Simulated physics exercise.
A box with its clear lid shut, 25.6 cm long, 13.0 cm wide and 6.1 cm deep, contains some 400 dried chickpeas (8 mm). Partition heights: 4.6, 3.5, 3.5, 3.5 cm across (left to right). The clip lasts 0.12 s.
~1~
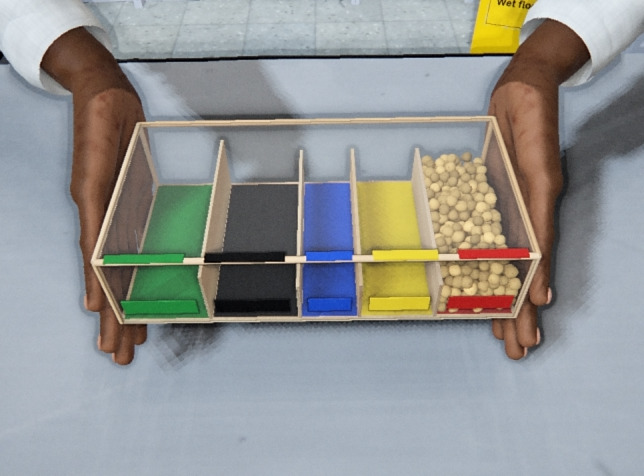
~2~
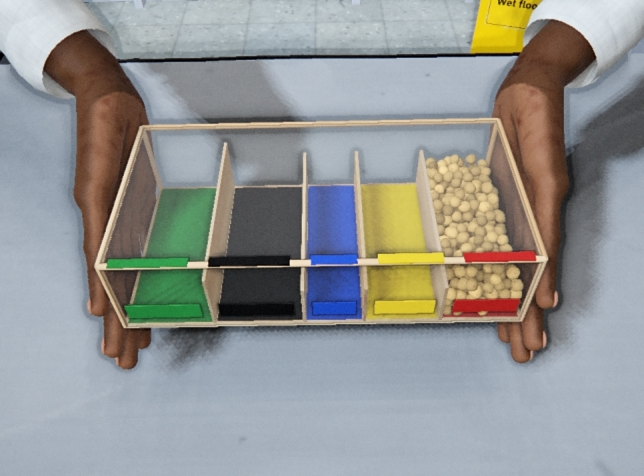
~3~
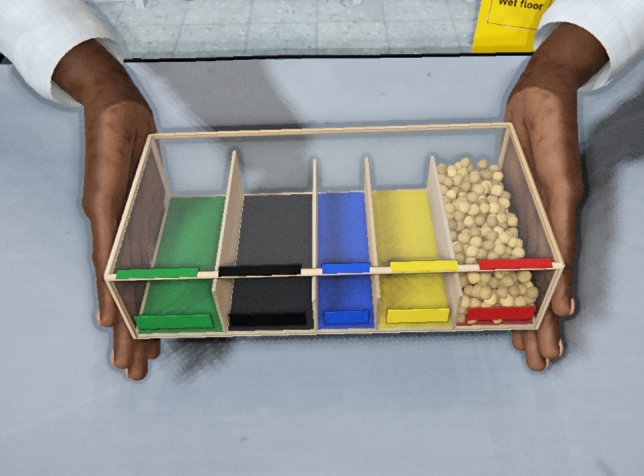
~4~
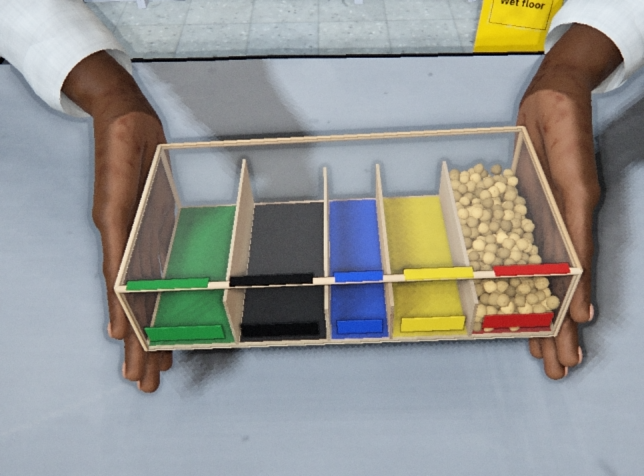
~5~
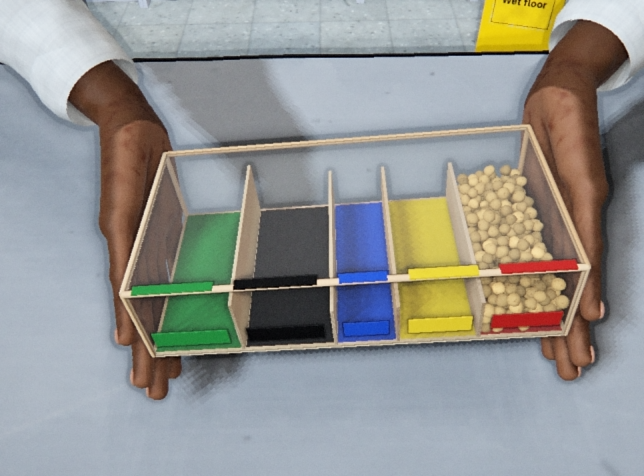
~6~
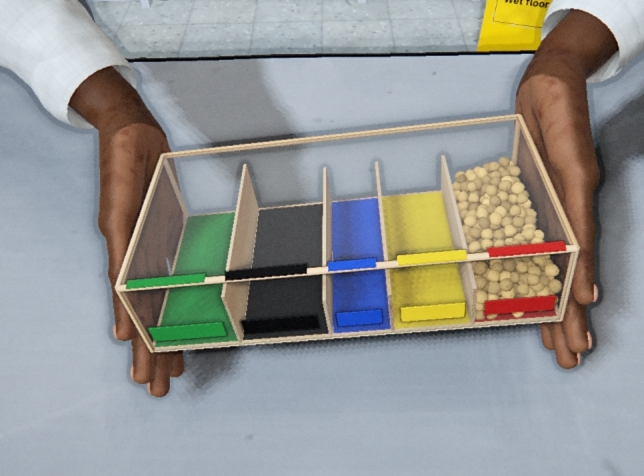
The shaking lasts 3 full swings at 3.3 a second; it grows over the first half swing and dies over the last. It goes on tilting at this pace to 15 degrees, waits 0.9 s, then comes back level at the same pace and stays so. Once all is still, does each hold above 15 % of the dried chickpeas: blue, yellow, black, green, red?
In the blue compartment: Under; in the yellow compartment: Over; in the black compartment: Under; in the green compartment: Under; in the red compartment: Over.
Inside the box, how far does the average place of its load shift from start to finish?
About 3.0 cm.
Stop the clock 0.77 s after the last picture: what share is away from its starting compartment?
About 35 per cent.
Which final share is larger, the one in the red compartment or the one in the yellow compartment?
More ends in the red compartment.
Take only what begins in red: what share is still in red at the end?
Some 70 per cent.
Then, 0.43 s after the last picture, tilt 15 degrees; blue 5 %, yellow 15 %, red 80 %; middle of all pieces near (403, 171).
Then, 0.77 s after the last picture, tilt 15 degrees; blue 5 %, yellow 25 %, red 65 %; middle of all pieces near (436, 197).
Then, 1.11 s after the last picture, tilt 11 degrees; blue 5 %, yellow 25 %, red 65 %; middle of all pieces near (436, 205).
Then, 1.41 s after the last picture, tilt 0 degrees; blue 5 %, yellow 25 %, red 65 %; middle of all pieces near (431, 214).
In the end, blue 5 %, yellow 25 %, black 0 %, green 0 %, red 65 %.
